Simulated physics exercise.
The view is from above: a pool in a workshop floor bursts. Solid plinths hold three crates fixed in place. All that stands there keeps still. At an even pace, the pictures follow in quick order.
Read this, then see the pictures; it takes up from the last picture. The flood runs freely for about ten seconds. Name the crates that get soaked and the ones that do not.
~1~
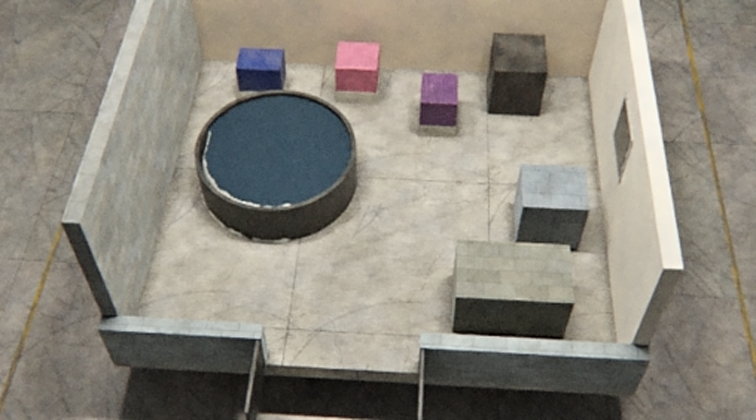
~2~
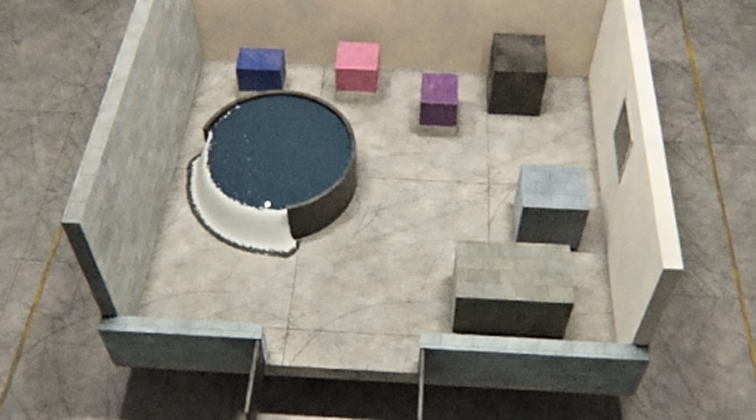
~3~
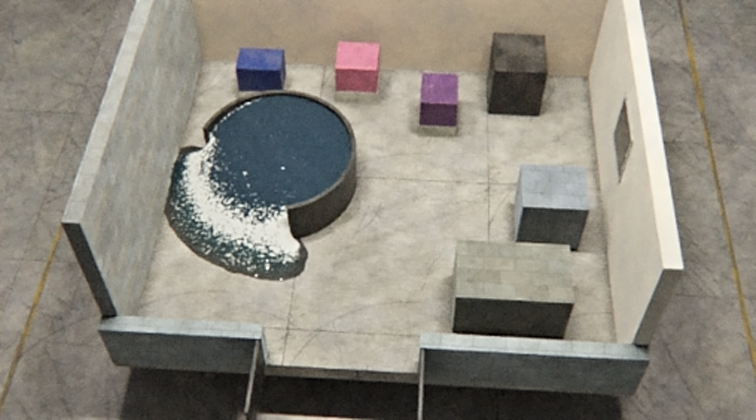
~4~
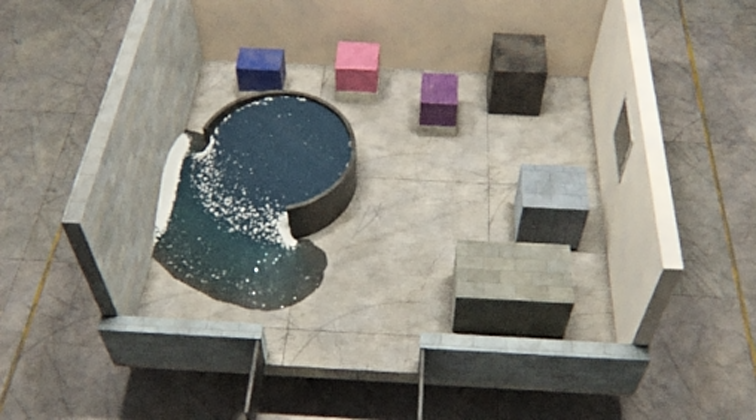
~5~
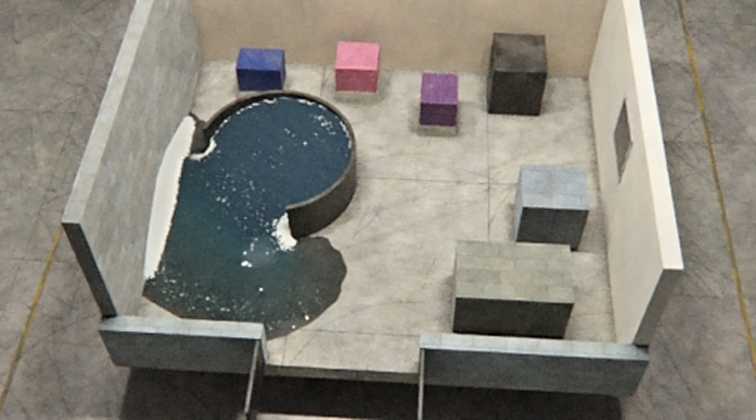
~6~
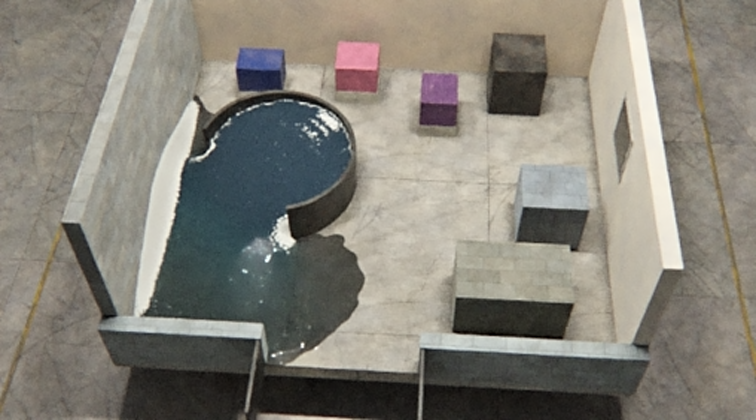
The purple crate does not get soaked; the pink crate does not get soaked; the blue crate does not get soaked.
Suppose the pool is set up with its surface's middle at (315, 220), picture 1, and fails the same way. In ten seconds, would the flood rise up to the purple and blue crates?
One by one: The purple crate is spared; the blue crate ends up wet.
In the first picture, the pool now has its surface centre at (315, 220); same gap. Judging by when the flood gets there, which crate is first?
The blue crate comes first.
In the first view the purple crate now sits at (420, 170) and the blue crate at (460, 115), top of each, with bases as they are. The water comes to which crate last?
It's the one in blue.
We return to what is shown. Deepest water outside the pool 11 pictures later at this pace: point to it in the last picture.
Look close to (134, 331).
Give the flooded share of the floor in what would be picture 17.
Close to 35 in a hundred, I think.
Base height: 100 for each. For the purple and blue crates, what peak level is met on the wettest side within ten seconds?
Taking them in the order asked, 50 percent and 80 percent.
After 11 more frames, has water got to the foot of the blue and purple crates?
For the blue, it has; for the purple, it has not.
A moment on, water covers 30 % of the floor; the purple crate not reached, the pink crate not reached, the blue crate water round its plinth.
Next, water covers 35 % of the floor; the purple crate not reached, the pink crate water round its plinth, the blue crate water round its plinth.
Then, water covers 65 % of the floor; the purple crate water round its plinth, the pink crate water round its plinth, the blue crate water round its plinth.
Later, water covers 95 % of the floor; the purple crate water round its plinth, the pink crate water round its plinth, the blue crate water round its plinth.
In the end, water covers 100 % of the floor; the purple crate stayed above the water, the pink crate stayed above the water, the blue crate stayed above the water.
